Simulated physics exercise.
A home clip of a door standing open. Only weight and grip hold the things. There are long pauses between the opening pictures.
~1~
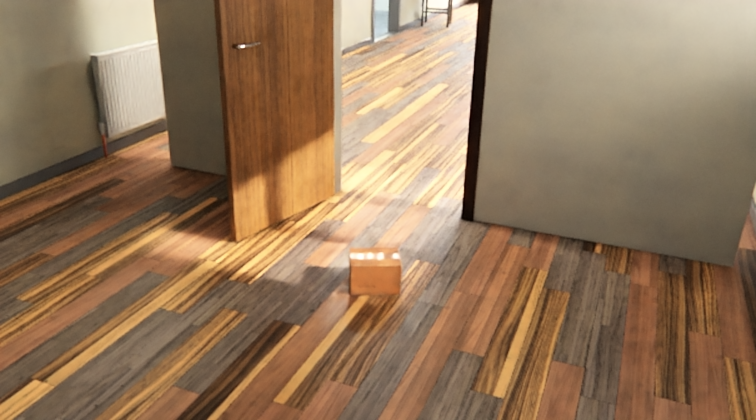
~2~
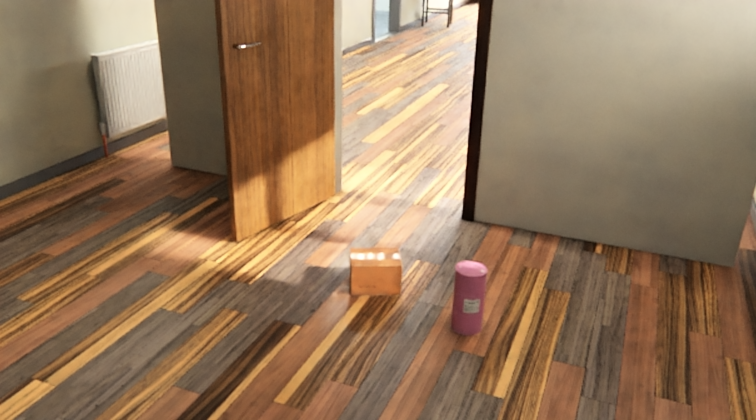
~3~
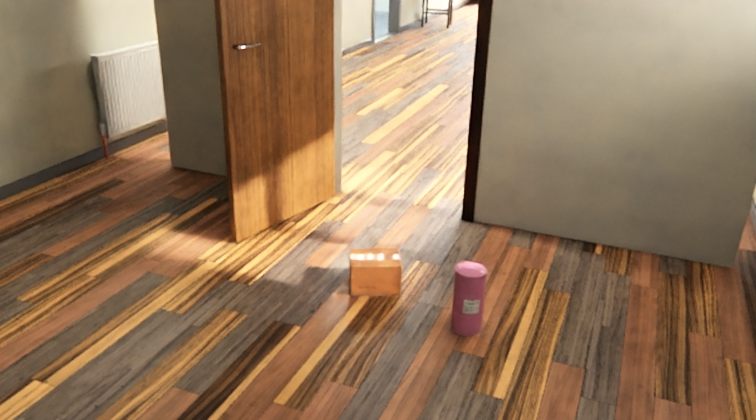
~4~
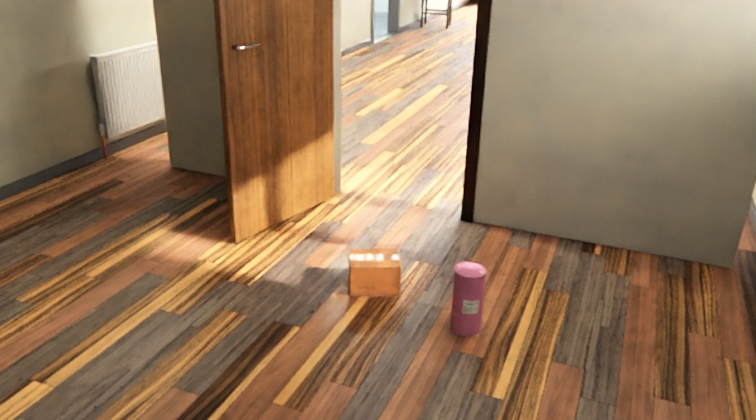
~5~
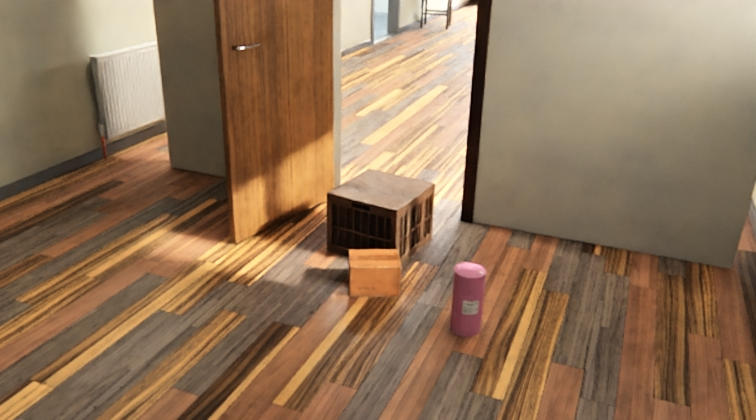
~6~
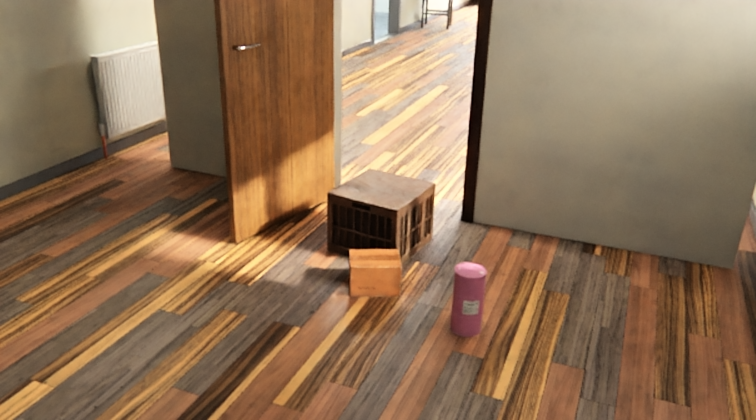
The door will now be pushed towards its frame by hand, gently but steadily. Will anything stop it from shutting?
In the end the door stops short.
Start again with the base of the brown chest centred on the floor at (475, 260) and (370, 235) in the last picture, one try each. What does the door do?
First, it reaches the frame; second, it jams.
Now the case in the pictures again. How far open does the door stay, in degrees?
Some 40° open.
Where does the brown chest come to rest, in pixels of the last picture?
Near (441, 210).
Then, 0.60 s after the last picture, open by 81°.
Then, 1.00 s after the last picture, open by 60°; brown chest slid a little near (400, 215).
Then, 1.50 s after the last picture, open by 50°; brown chest slid a little near (422, 213).
Then, 3.80 s after the last picture, open by 43°; brown chest slid about its own width near (435, 211).
At rest, open by 41°; moved from the start, brown chest; the other 2 in place. Seen from the same camera at the end, brown chest near (441, 210).
